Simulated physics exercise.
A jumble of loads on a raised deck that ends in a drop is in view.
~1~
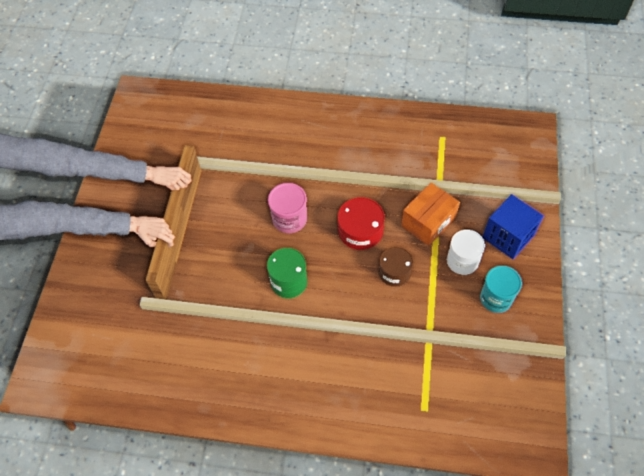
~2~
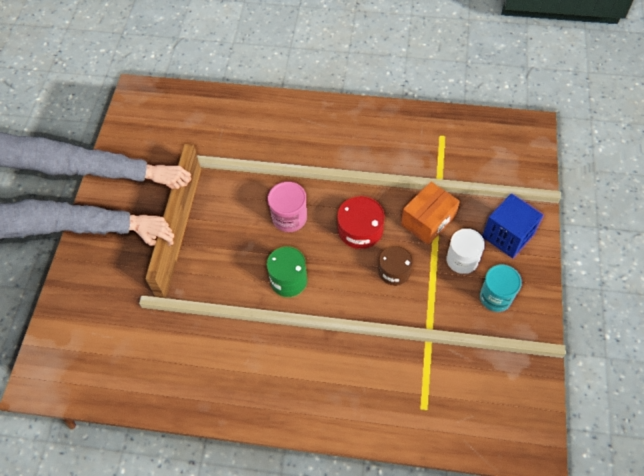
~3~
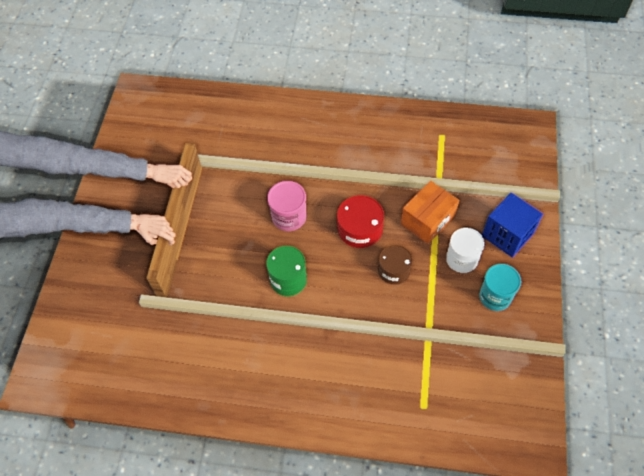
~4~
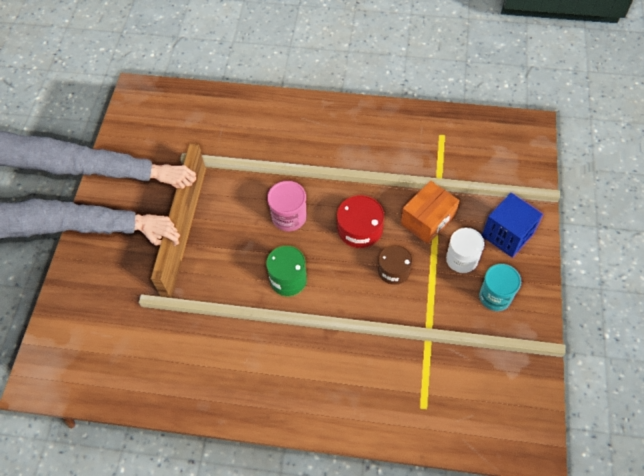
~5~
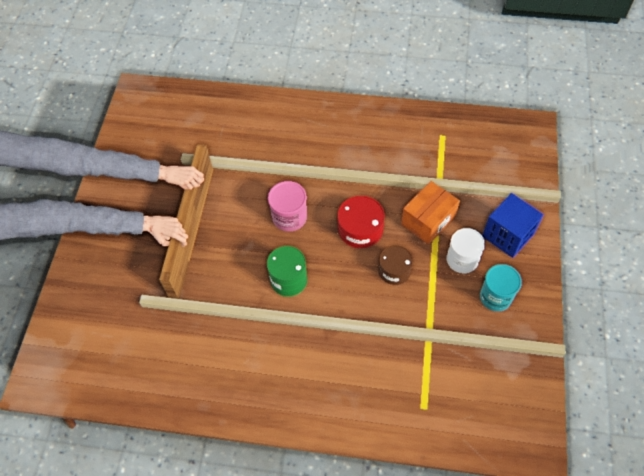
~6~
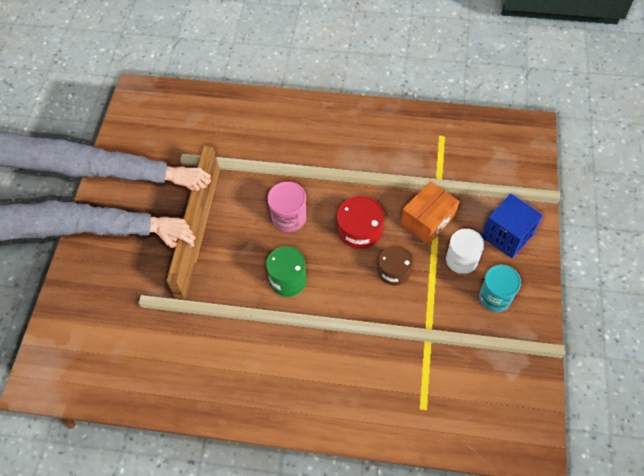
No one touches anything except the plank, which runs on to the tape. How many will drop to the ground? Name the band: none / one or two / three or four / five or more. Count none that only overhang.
My prediction is no fallers.
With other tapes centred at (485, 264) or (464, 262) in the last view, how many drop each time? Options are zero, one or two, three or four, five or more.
Taking the two places as listed: One or two, then none.
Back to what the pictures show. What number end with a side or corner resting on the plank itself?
The answer is 3.
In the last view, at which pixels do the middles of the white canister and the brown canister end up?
The white canister finishes at (527, 280); the brown canister finishes at (451, 267).
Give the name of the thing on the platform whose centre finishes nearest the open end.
That one's the white canister.
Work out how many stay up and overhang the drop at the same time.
0 in all.
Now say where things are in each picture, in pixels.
In the first frame, blue crate (512, 227); turquoise pail (500, 290); white canister (465, 253); plank (176, 221); tape (435, 259).
In the second frame, turquoise pail (500, 289); plank (176, 220).
In the third frame, white canister (465, 251); green canister (287, 271).
In the fourth frame, blue crate (512, 225); pink pail (288, 207).
In the fifth frame, turquoise pail (500, 289); red canister (361, 222).
In the sixth frame, blue crate (512, 226); turquoise pail (499, 289); white canister (465, 252); plank (195, 222); tape (434, 258).
A little later, none off yet; blue crate at rest near (512, 226); turquoise pail at rest near (499, 289); white canister at rest near (465, 252).
When it is over, the number that fall off is zero.
